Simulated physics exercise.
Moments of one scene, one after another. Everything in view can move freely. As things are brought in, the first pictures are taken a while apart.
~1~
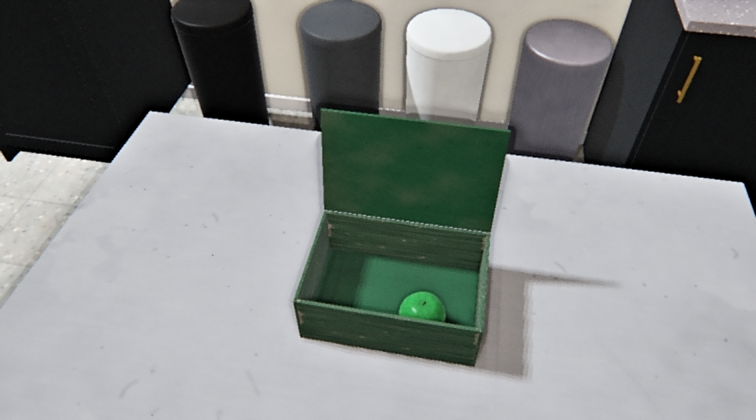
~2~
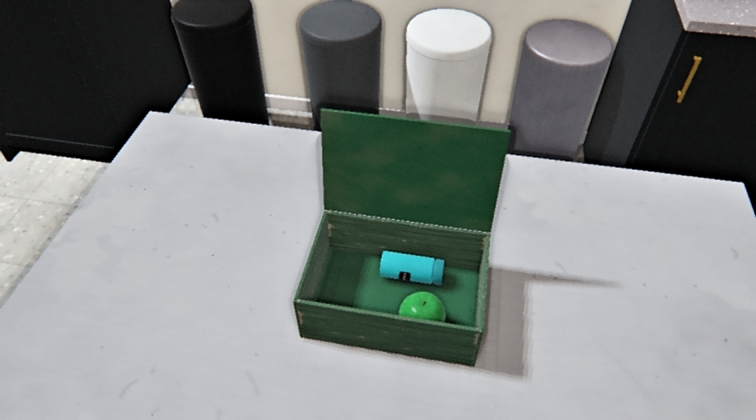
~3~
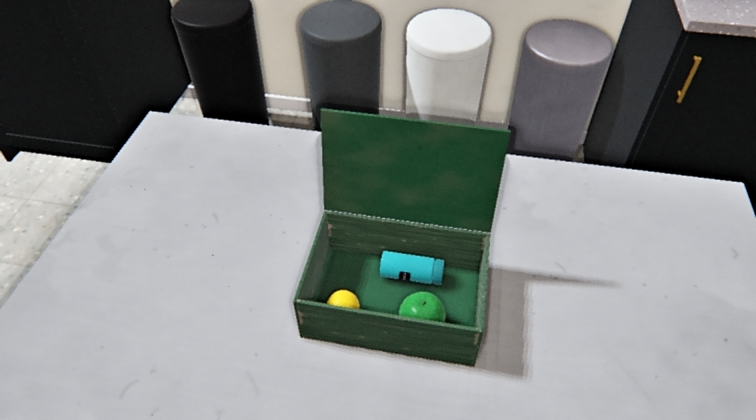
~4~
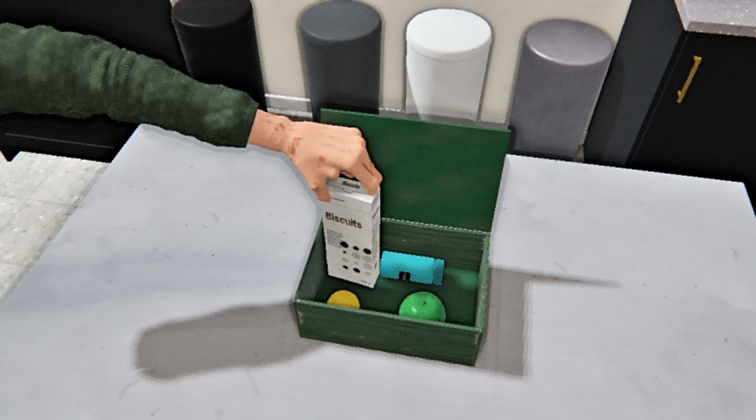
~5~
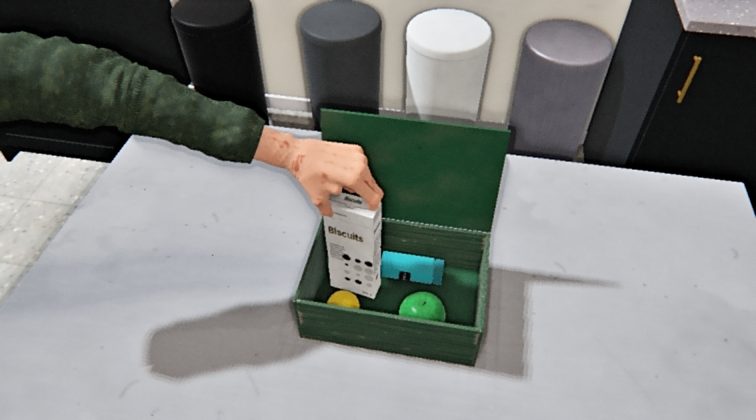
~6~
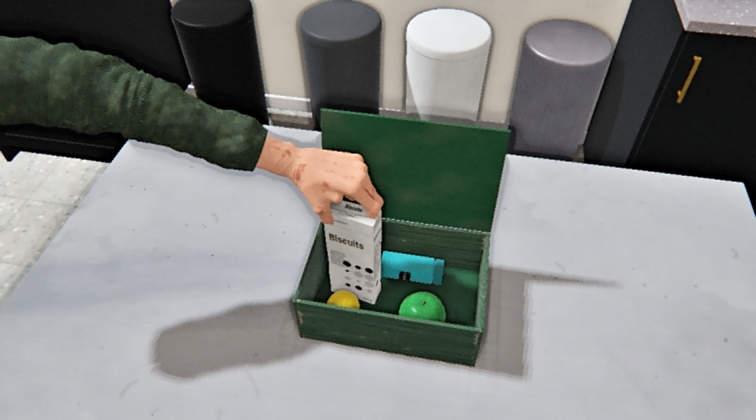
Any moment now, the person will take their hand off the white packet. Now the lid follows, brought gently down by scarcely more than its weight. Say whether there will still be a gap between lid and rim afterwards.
There will still be a gap.
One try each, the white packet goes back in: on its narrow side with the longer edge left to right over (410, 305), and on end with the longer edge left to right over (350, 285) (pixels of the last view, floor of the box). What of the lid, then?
Trial 1: Lid lowered. Trial 2: Lid propped open.
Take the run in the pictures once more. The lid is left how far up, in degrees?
Roughly 12°.
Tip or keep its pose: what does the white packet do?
Well, the white packet ends up skewed.
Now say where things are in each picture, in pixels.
In the first frame, the last thing is not in view yet.
In the second frame, the last thing is not in view yet; turquoise shaker (412, 268).
In the third frame, the last thing is not in view yet.
The fourth frame shows on its way; white packet (352, 235).
The fifth frame shows on its way; white packet (354, 248); turquoise shaker (412, 268).
The sixth frame shows in place under the hand; white packet (354, 254).
Then, 1.60 s after the last picture, lid 59° above the rim.
Then, 2.10 s after the last picture, lid 18° above the rim; white packet tipped 54° from how it was near (342, 285).
At rest, lid 13° above the rim; tipped over in the box, white packet; the other 3 in place. Seen from the same camera at the end, white packet near (342, 283).
